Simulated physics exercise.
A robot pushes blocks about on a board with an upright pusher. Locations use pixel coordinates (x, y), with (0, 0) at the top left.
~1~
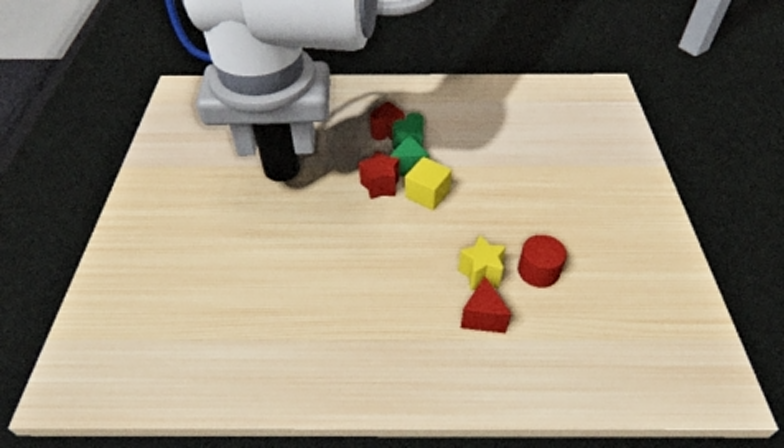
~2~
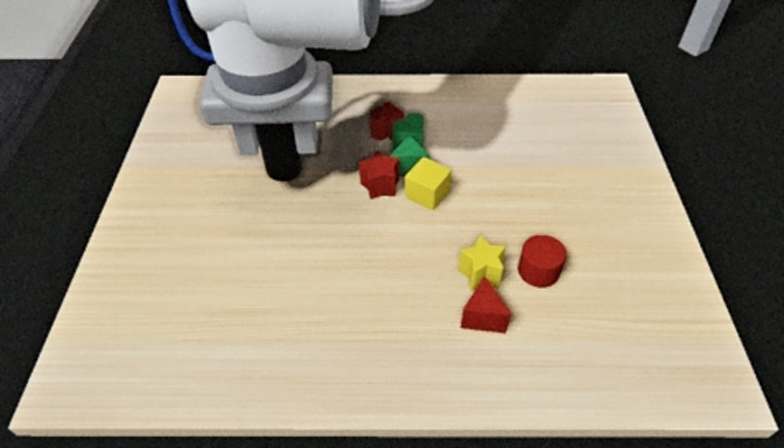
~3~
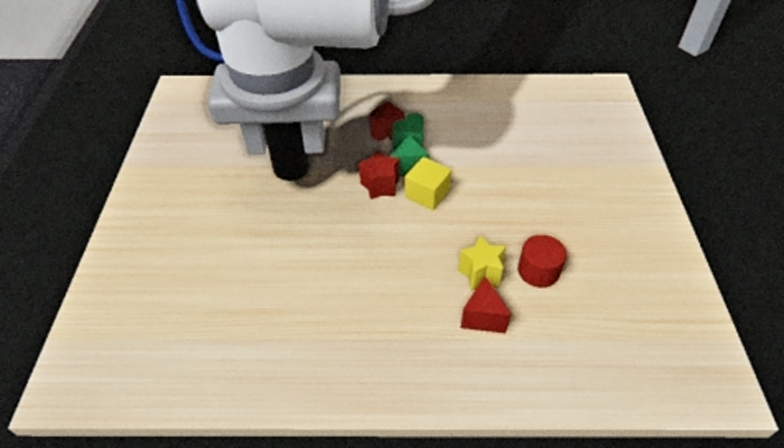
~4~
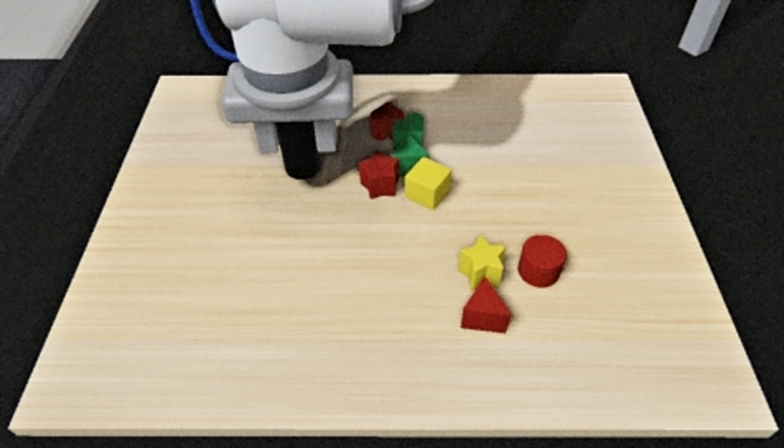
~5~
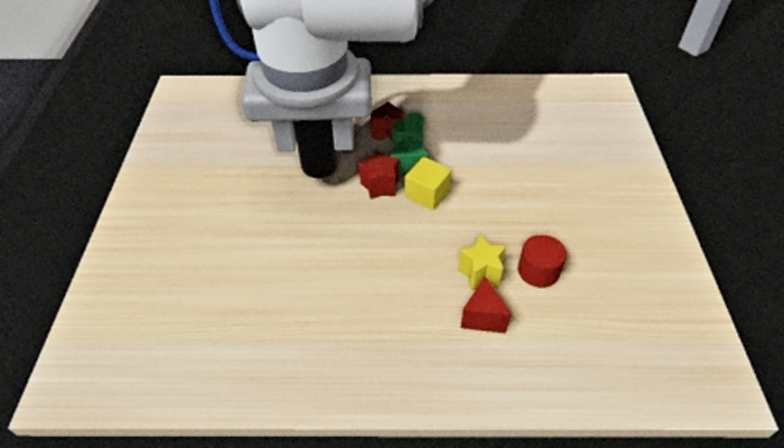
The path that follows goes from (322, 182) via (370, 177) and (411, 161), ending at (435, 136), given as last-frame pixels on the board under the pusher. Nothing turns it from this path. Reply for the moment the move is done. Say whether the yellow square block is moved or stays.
That block is shifted.
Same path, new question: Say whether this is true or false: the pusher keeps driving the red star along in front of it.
That is false.
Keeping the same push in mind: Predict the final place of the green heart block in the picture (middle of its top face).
By then it is at (426, 95).
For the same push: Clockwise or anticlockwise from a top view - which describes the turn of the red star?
The block spins clockwise.
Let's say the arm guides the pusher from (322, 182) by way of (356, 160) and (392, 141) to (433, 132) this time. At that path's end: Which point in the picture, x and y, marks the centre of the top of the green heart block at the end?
Put as a pixel place, it's (464, 122).
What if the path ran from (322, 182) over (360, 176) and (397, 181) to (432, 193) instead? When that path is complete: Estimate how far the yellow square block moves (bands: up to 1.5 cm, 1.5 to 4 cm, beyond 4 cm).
The block winds up beyond 4 cm from where it is now.
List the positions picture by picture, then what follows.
In the first frame, pusher tip (282, 171); block tops, red star (380, 164); green three-sided block (410, 148); green heart block (411, 124); yellow square block (429, 172).
In the second frame, pusher (285, 170); blocks unchanged.
In the third frame, pusher (292, 170); blocks unchanged.
In the fourth frame, pusher (303, 169); blocks unchanged.
In the fifth frame, pusher (320, 167); red star (380, 164); green three-sided block (410, 148); green heart block (411, 124); yellow square block (429, 172).
What follows on the original path. One third of the way, pusher (369, 162); red star (405, 167), turned 20° clockwise; green three-sided block (423, 144), turned 35° anticlockwise; yellow square block (439, 176).
Two thirds of the way, pusher (411, 146); red star (431, 160), turned 75° clockwise; green three-sided block (450, 141), turned 85° anticlockwise; green heart block (414, 119); yellow square block (454, 183), turned 25° clockwise.
At the end, pusher (436, 120); red star (431, 159), turned 75° clockwise; green three-sided block (458, 134), turned 20° anticlockwise; green heart block (426, 95), turned 45° anticlockwise; yellow square block (454, 183), turned 25° clockwise.
